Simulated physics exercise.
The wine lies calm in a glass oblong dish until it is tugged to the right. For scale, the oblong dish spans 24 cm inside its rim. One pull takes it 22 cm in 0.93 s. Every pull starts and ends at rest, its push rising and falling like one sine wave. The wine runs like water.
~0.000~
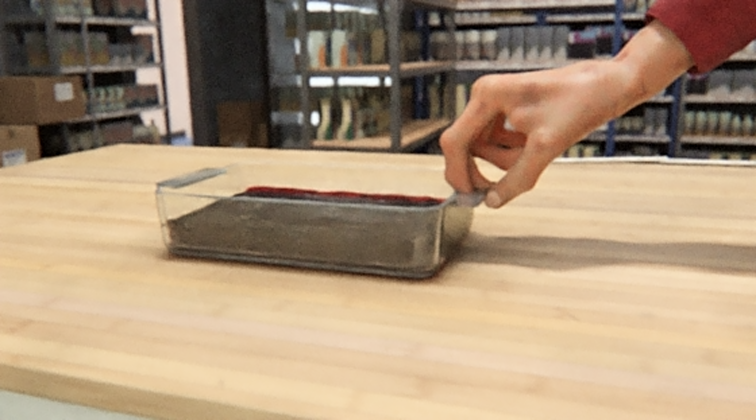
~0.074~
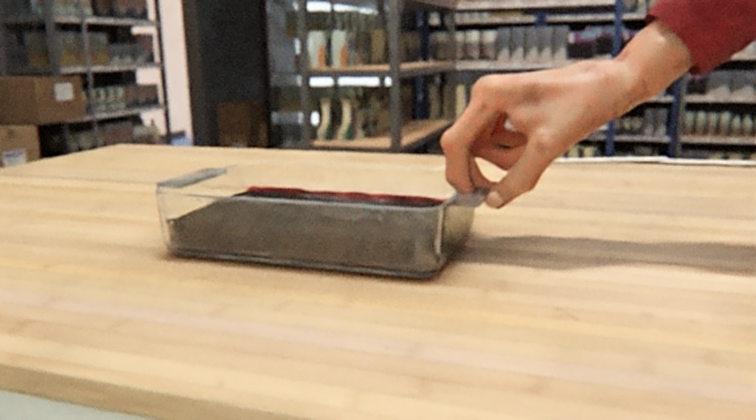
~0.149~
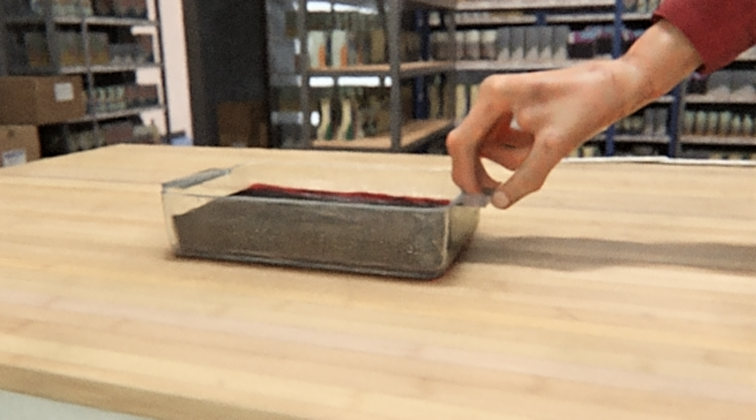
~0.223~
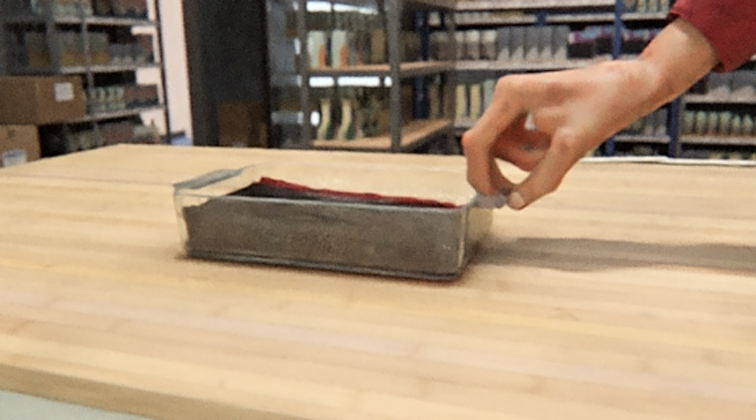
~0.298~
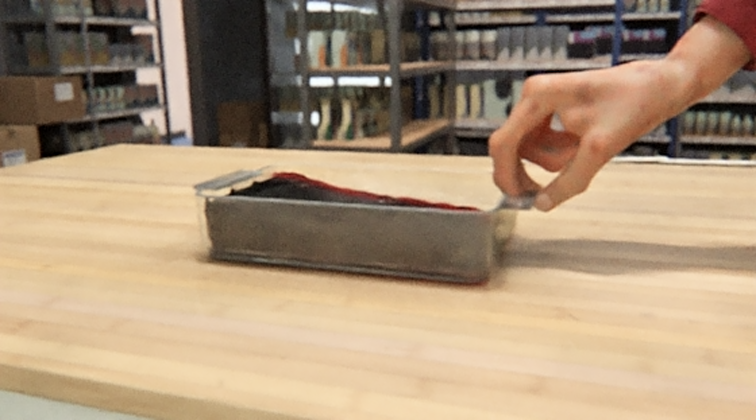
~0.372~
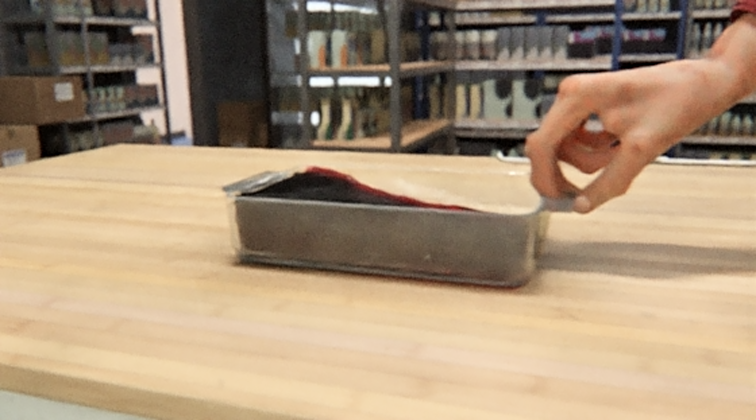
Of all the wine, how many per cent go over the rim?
Loss: About 15 per cent.
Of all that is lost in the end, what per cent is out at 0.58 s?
Some 0 per cent.
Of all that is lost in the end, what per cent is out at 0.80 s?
About 40 per cent.
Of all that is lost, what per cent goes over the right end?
Near 90 in a hundred.
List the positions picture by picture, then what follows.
In the first picture, 0.0 cm from the start; oblong dish, level (212, 202) left, (457, 219) right, rim (461, 191); the wine stands 26 mm below the rim.
In the second picture, 0.1 cm from the start; oblong dish, level (212, 202) left, (458, 220) right.
In the third picture, 0.6 cm from the start; oblong dish, level (216, 198) left, (464, 224) right.
In the fourth picture, 1.8 cm from the start; oblong dish, level (226, 192) left, (467, 227) right.
In the fifth picture, 3.9 cm from the start; oblong dish, level (246, 186) left, (464, 227) right.
In the sixth picture, 6.7 cm from the start; oblong dish, level (272, 181) left, (450, 226) right.
Then, 0.58 s in, it has gone 16 cm; 0 per cent is out over the left end and 0 over the right.
Then, 0.80 s in, it has gone 22 cm; 0 per cent is out over the left end and 6 over the right.
Then, 1.01 s in, it has gone 22 cm; 0 per cent is out over the left end and 13 over the right.
Then, 1.22 s in, it has gone 22 cm; 0 per cent is out over the left end and 13 over the right.
Finally, 15 per cent is out in all, 1 of it over the left end.
